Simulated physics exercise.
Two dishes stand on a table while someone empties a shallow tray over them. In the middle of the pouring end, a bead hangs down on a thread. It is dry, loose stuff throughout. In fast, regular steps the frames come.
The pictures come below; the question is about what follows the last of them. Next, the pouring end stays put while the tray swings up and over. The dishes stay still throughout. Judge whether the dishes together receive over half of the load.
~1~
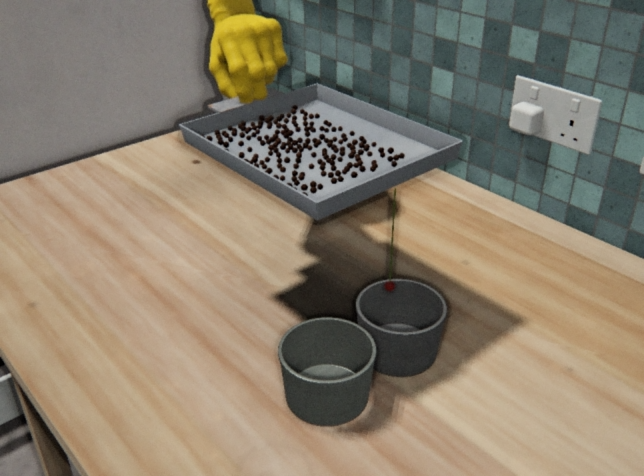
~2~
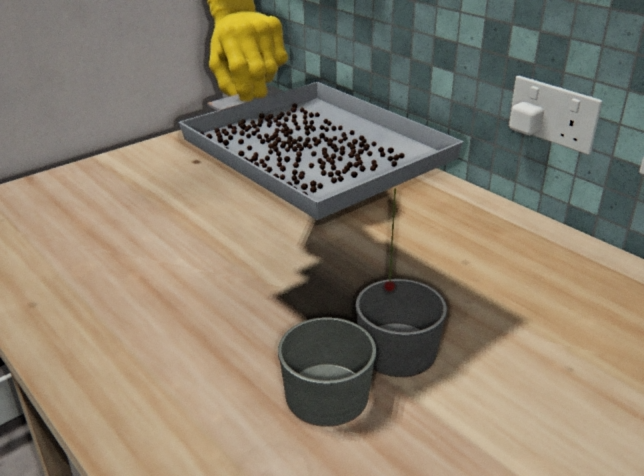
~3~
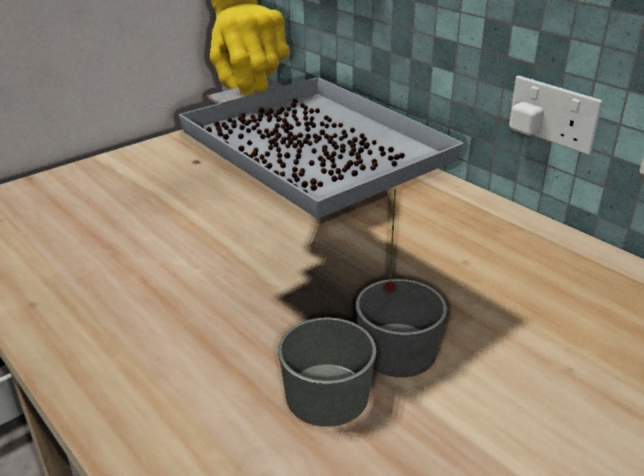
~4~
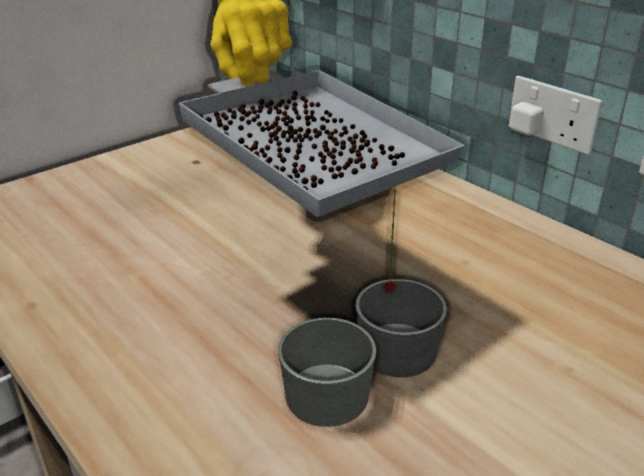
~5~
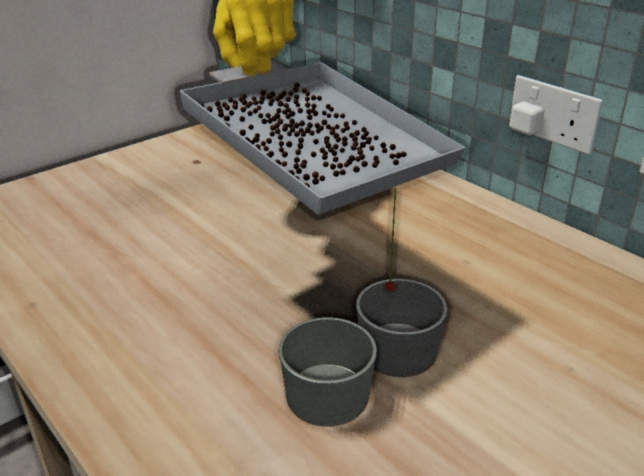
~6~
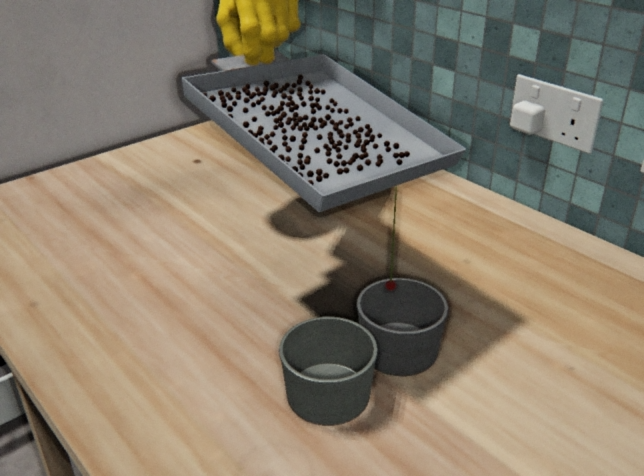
The amount caught is going to be smaller than the amount missed.
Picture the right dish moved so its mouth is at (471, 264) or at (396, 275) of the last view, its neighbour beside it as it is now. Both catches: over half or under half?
The pair would catch the greater share the first time and the lesser share the second time.
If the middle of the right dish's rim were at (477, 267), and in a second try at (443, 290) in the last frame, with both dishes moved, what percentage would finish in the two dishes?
Trial 1 80%, trial 2 60%.
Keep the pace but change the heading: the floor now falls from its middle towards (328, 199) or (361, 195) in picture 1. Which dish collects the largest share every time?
Try one: The leftmost dish. Try two: The leftmost dish.
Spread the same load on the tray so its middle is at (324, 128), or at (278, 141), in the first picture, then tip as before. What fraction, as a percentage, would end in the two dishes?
From the first start you get 0 in a hundred, from the second 10 in a hundred.
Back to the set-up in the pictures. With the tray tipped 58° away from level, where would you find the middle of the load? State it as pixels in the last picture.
Mark it at roughly (420, 165) in the final frame.
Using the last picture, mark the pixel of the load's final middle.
(473, 315).
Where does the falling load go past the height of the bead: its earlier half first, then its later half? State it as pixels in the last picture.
The early half goes through (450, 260), the late half through (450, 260).
Soon, tray tipped steeply; nearly all on the tray; a stray few outside both; a stray few in the air.
A while on, tray tipped right over; most on the tray; a stray few in the right dish; a small part outside both; a small part in the air.
Towards the end, tray tipped past a quarter turn; a small part in the right dish; nearly all outside both.
Finally, tray tipped past a quarter turn; none in the left dish; a small part in the right dish; nearly all outside both.
